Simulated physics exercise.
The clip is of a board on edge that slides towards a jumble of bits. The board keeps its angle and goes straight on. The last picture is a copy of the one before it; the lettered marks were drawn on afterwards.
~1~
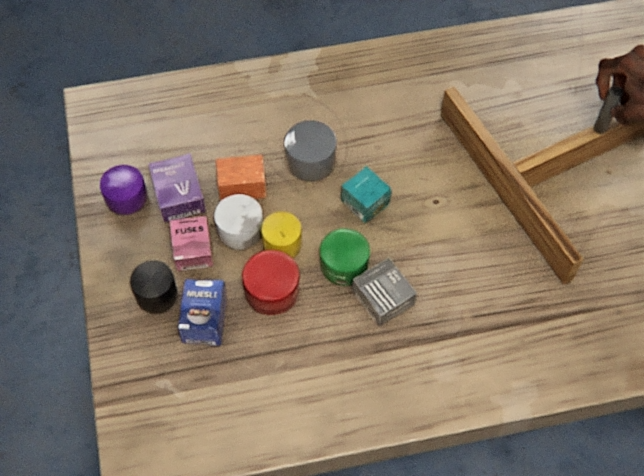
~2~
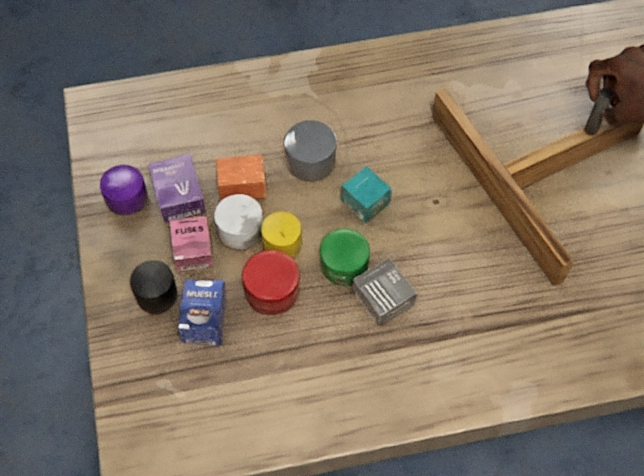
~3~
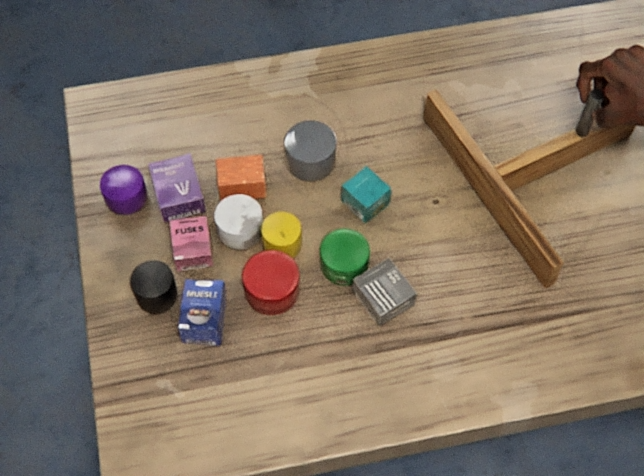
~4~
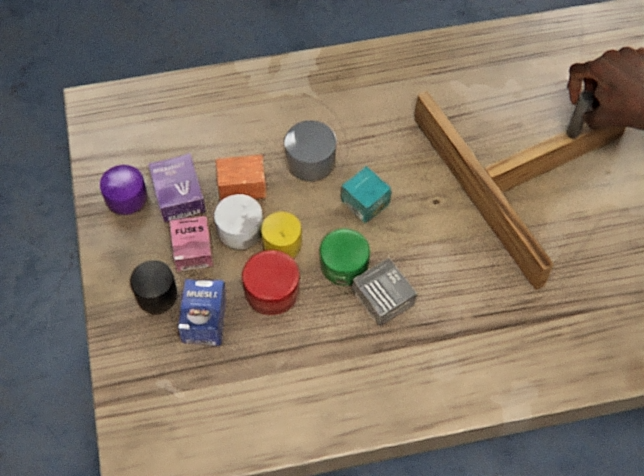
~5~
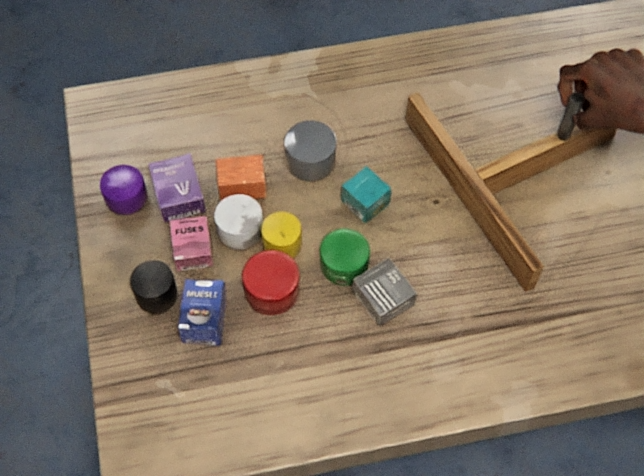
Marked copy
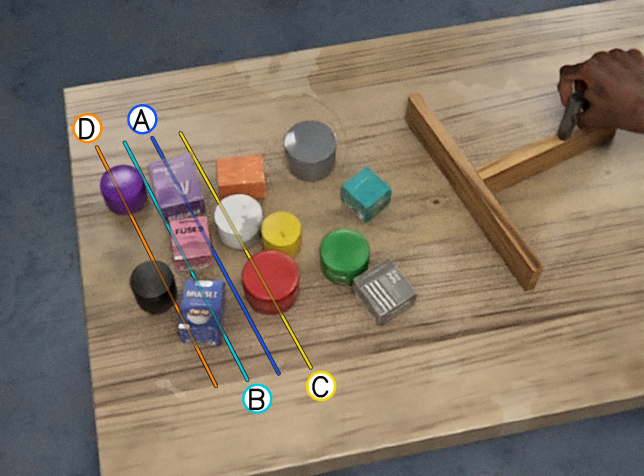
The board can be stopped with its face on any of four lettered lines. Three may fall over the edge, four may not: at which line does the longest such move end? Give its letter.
No farther than B.
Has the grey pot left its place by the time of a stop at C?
Yes.
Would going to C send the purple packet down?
No.
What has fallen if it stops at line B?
The black tin goes over.
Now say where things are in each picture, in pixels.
The first frame shows purple packet (177, 188); black tin (155, 287); yellow tin (282, 236).
The second frame shows board (502, 172); orange block (241, 179).
The third frame shows board (491, 173); red jar (272, 283).
The fourth frame shows board (482, 175); green tub (344, 257).
The fifth frame shows board (473, 177); white tin (239, 222); grey box (384, 292); purple pot (124, 189).
On the marked copy, A at (211, 248); B at (182, 253); C at (241, 242); D at (152, 258).
Following B. Soon after the start, board (370, 195); grey pot (298, 155); turquoise packet (335, 201).
Later, board (266, 213); purple pot (96, 185); black tin (140, 295).
In the end, board (182, 228); black tin over the edge; purple packet (73, 215); one fallen.
As for the rest, A is within the limit but short; C is within the limit but short; D drops four.
